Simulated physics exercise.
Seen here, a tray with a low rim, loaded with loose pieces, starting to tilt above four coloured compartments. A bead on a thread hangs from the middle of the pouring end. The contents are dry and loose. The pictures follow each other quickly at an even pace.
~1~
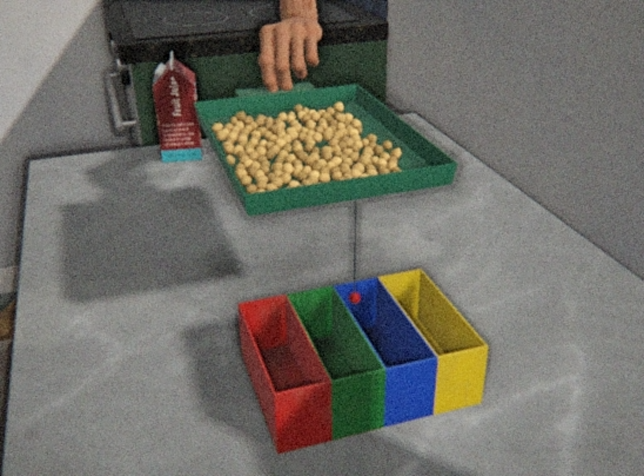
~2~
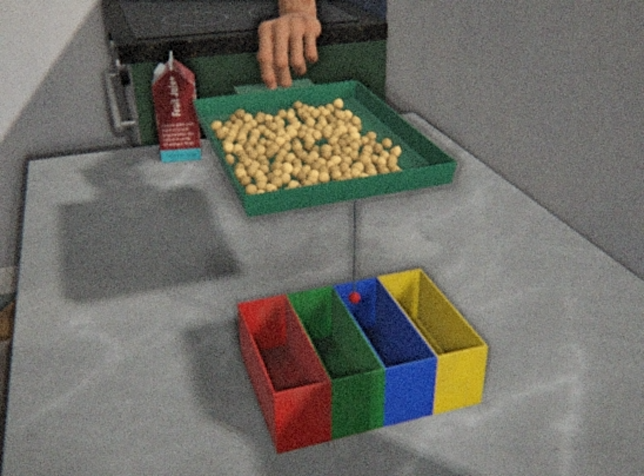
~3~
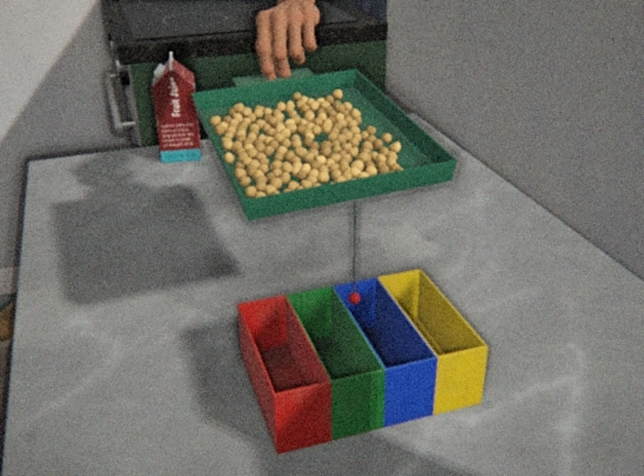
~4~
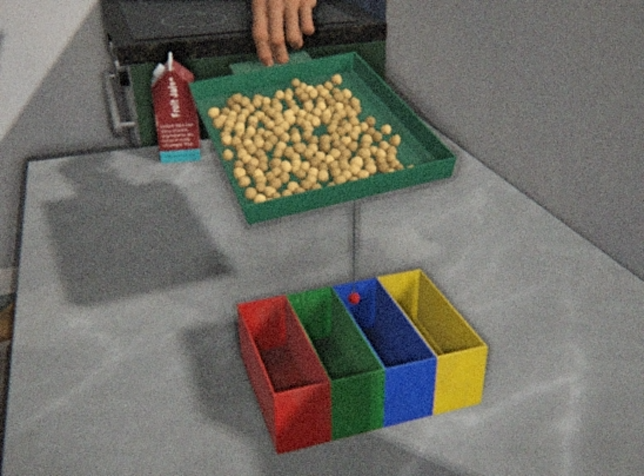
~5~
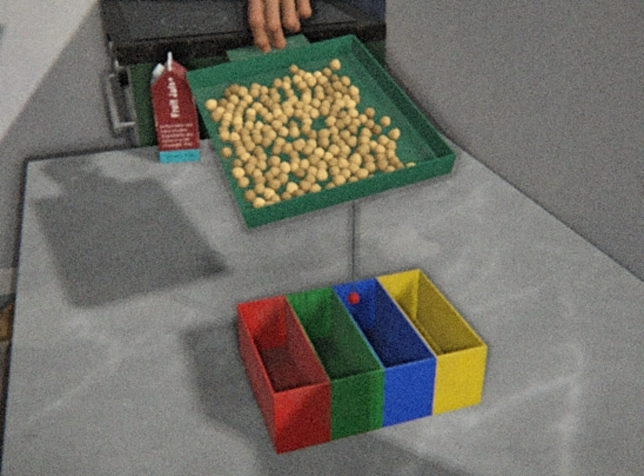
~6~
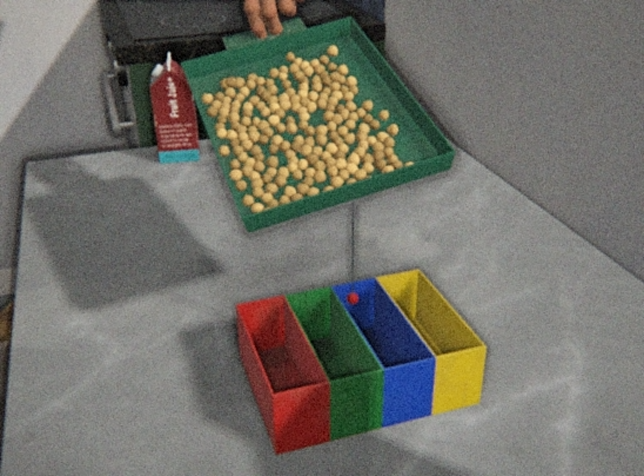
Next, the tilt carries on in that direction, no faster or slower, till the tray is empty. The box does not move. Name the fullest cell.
It favours the red compartment.
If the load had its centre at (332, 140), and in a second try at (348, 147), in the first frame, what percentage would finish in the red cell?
About 50 and 70 per cent.
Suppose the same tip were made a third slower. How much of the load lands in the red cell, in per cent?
Some 50 per cent.
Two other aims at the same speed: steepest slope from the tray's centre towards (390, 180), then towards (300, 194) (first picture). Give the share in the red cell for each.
The first gives 0 %, the second 50 %.
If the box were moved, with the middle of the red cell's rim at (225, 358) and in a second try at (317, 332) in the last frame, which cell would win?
At the first place the cell in green, at the second the cell in red.
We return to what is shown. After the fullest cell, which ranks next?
In second place: Green.
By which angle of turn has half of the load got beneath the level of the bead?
Near 115 degrees.
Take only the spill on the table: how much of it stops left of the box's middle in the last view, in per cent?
It comes to 100 per cent or so.
Soon, tray tipped steeply; all on the tray.
A while on, tray tipped past a quarter turn; nearly all on the tray; a stray few in the red cell; a stray few falling or outside the box.
Towards the end, tray tipped past a quarter turn; about a third in the red cell; about a quarter in the green cell; a stray few in the yellow cell; about a third falling or outside the box.
Finally, tray tipped past a quarter turn; about a third in the red cell; about a quarter in the green cell; a stray few in the yellow cell; none in the blue cell; about a third outside the box.
